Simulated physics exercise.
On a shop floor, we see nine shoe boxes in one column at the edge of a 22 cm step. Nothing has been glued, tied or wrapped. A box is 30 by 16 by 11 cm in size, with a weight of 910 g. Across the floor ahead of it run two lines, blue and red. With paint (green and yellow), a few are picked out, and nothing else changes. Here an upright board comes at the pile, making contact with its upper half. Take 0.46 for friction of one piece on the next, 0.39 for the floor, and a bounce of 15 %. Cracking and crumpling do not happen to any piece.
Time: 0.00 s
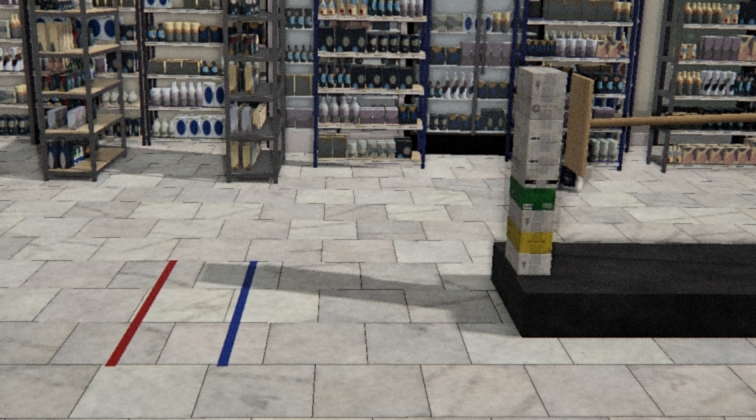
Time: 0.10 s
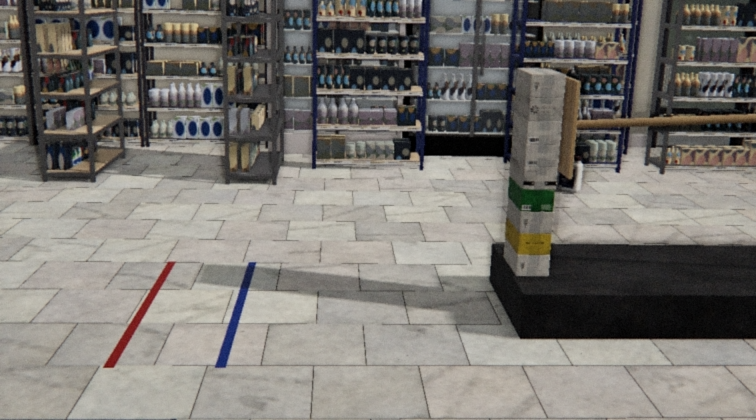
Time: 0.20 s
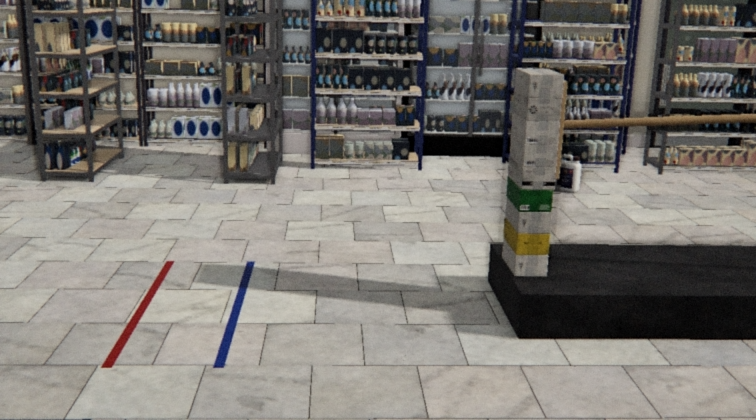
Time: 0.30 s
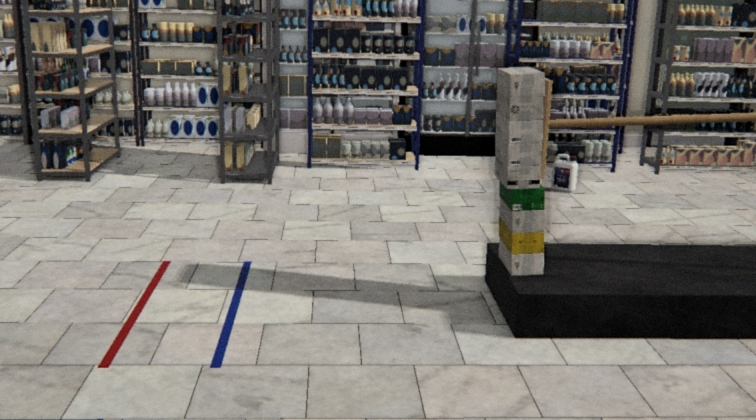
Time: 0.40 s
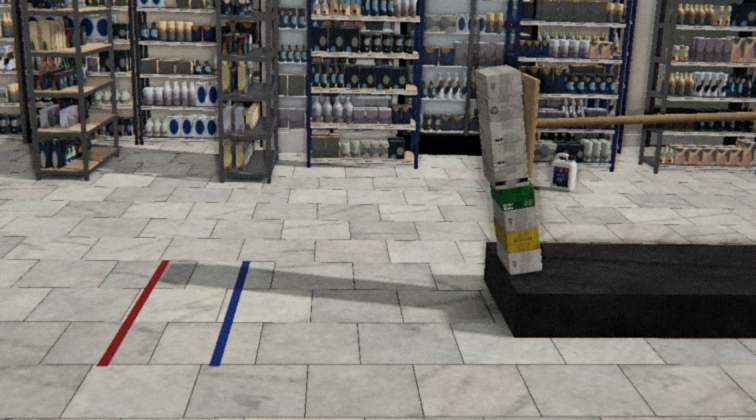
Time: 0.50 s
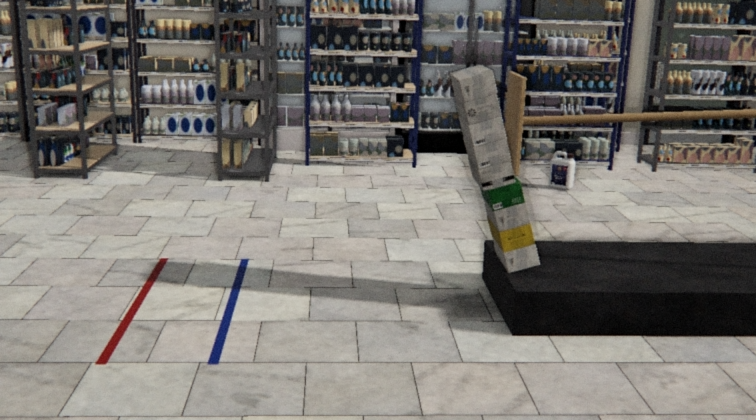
The clip opens on a shop floor where a tall column of boxes, one green and one yellow, stands at the edge of a black step. A board on a long pole closes in from the right and pushes its upper part, and the column leans increasingly left toward the blue and red lines.
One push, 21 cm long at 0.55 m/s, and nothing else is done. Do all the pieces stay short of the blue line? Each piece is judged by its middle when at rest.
Yes, all of them stay short.
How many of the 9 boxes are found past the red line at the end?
The answer is 0.
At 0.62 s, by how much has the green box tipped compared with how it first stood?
About 25 degrees.
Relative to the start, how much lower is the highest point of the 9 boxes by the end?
About 104 cm.
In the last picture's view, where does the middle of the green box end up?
In the last picture it sits at roughly (407, 290).
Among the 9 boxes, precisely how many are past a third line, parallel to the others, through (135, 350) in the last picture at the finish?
The count is 0.
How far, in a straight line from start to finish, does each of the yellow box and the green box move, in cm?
So yellow shifts 45 cm, while green shifts 75 cm.
After 0.62 s, none of the 9 boxes past the blue line, 9 disturbed; green box leaning 27°; yellow box leaning 27°.
After 0.82 s, none of the 9 boxes past the blue line, 9 disturbed; yellow box leaning 54°; green box leaning 54°, 10 cm lower.
After 1.04 s, none of the 9 boxes past the blue line, 9 disturbed; yellow box on its side; green box on its side.
At rest (2.0 s), none of the 9 boxes past the blue line, 9 disturbed; green box on its side; yellow box on its side. The farthest middle lies 21 cm short of that line. As the last picture would show them, middles, green box near (407, 290), yellow box near (457, 290).
